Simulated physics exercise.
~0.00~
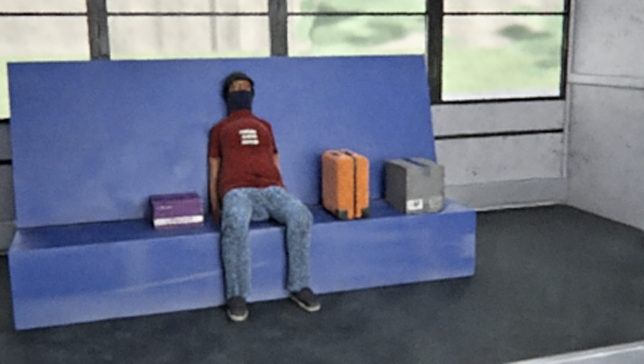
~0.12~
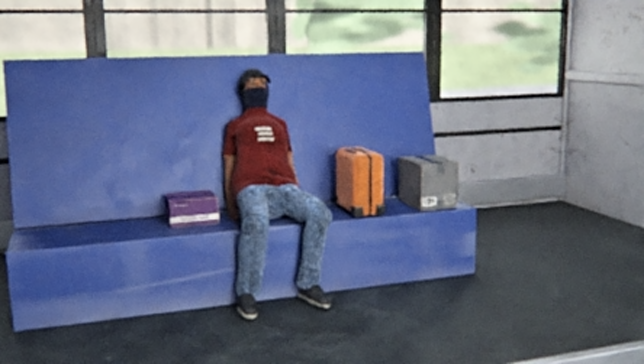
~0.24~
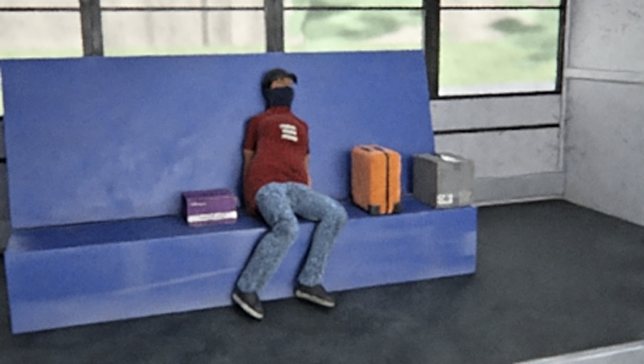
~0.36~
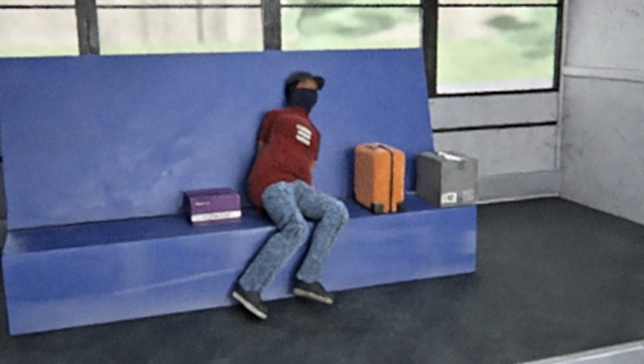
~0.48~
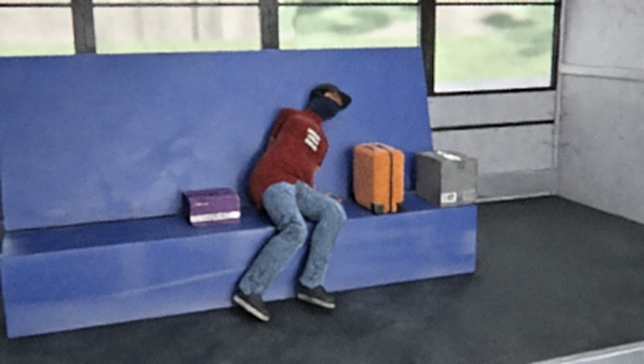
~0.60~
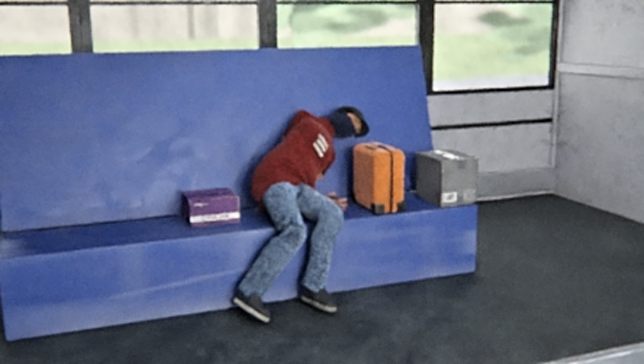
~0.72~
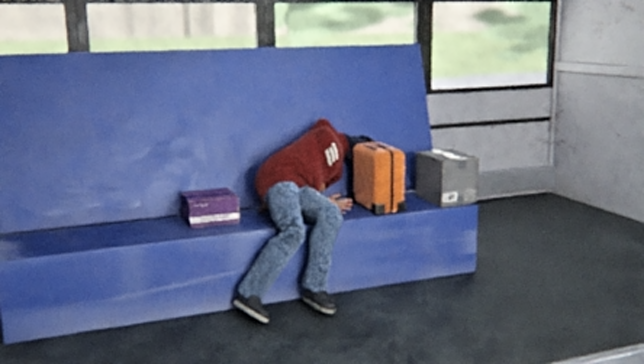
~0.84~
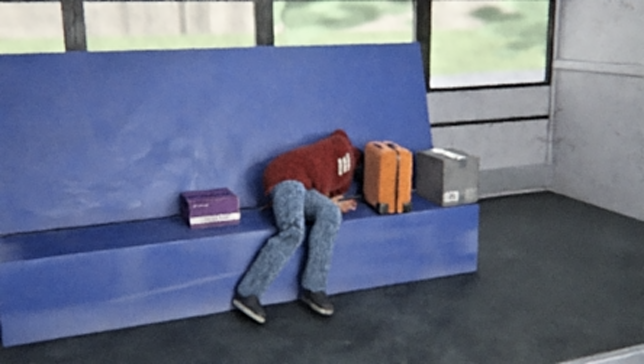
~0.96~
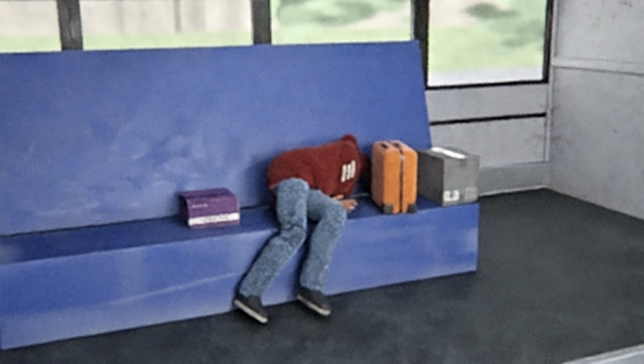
Inside a metro car, a long blue bench is seen from the front and slightly above, with windows behind it, as the view drifts slightly sideways. A masked passenger in a dark cap, red shirt and jeans sits slumped between a purple carton on the left and an upright orange case and grey holdall on the right. Passenger and bags slide a little to the right together. The bags settle while the passenger tips right, head sinking behind the orange case. The case shifts slightly toward the holdall, and the passenger ends folded over on the seat, all bags still on it.
